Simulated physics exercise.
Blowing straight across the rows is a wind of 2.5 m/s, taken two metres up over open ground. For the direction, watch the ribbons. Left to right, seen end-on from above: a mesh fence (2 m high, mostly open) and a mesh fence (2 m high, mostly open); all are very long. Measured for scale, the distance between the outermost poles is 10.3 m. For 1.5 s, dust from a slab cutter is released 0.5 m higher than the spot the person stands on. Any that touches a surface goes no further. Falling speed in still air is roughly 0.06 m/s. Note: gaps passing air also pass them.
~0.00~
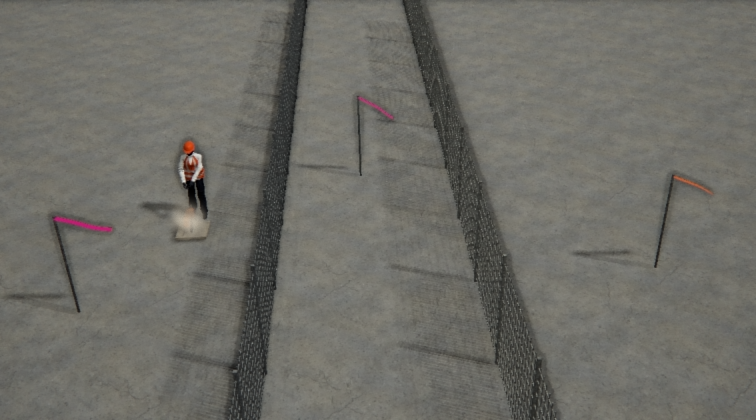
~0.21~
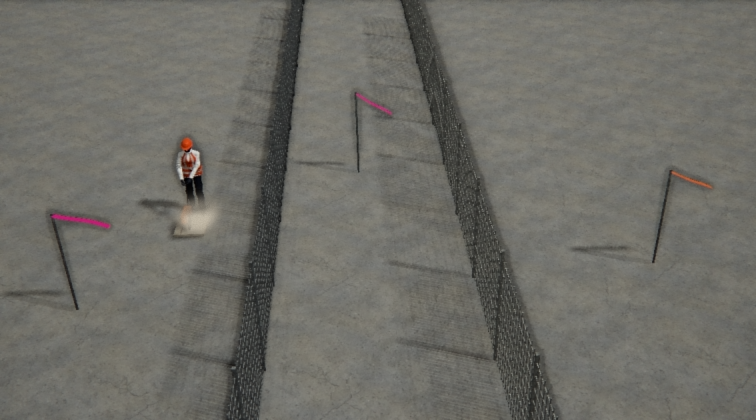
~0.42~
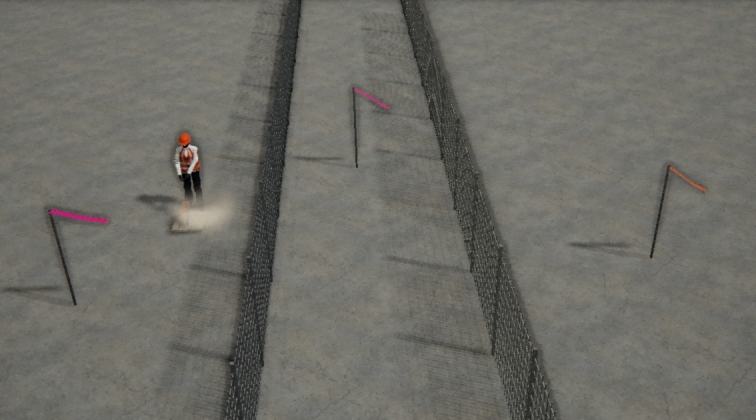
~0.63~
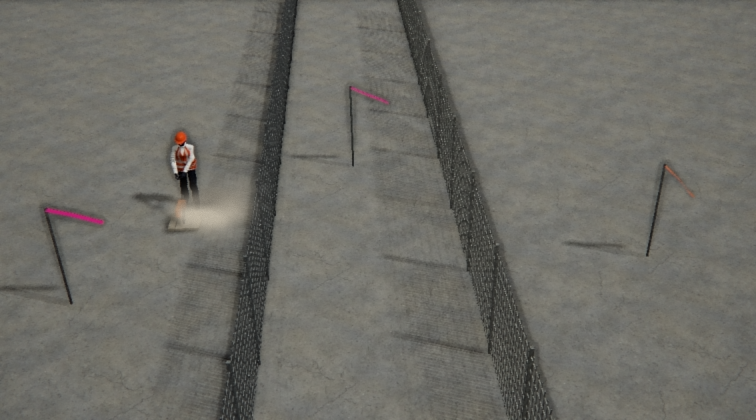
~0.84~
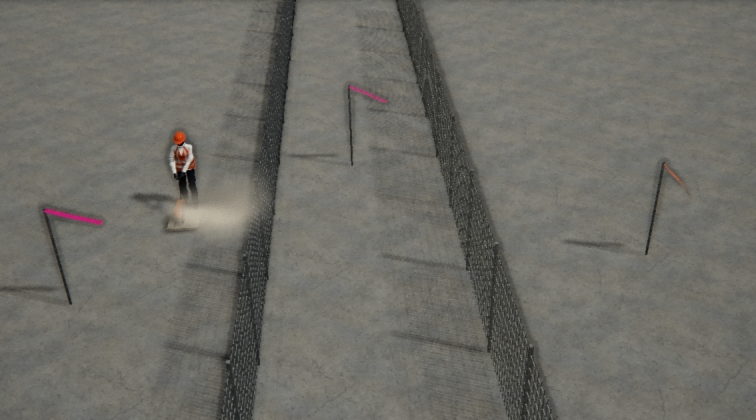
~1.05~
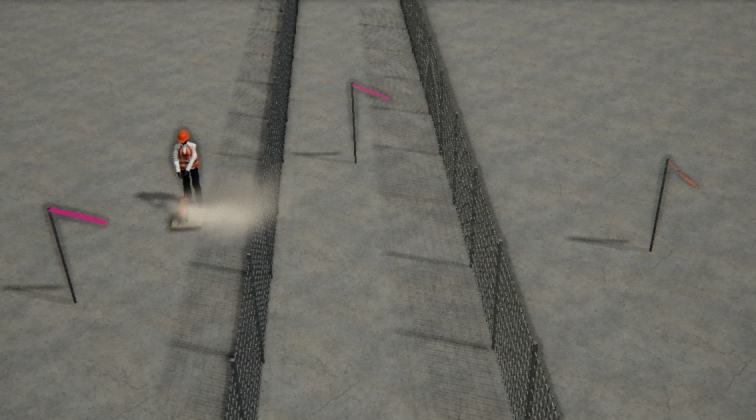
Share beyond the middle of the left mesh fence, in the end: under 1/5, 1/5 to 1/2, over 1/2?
Over 1/2.
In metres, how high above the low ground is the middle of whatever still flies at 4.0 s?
Somewhere near 0.8 metres, I'd say.
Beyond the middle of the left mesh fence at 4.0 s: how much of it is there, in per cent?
The share is about 90 percent.
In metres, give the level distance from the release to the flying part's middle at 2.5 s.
Around 2.5 metres.
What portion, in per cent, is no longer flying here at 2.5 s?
Roughly 10 per cent.
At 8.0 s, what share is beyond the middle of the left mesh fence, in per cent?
About 90 per cent.
After 2.5 s, 9 % is no longer flying here, and 71 % is beyond the left mesh fence; the middle of what still flies is 0.5 m above the low ground, near (303, 204).
After 4.0 s, 24 % is no longer flying here, and 90 % is beyond the left mesh fence; the middle of what still flies is 0.8 m above the low ground, near (413, 185).
After 8.0 s, 38 % is no longer flying here, and 90 % is beyond the left mesh fence; the middle of what still flies is 1.5 m above the low ground, near (716, 139).
After 20.0 s, 72 % is no longer flying here, and 90 % is beyond the left mesh fence.
After 45.0 s, 100 % is no longer flying here, and 90 % is beyond the left mesh fence.
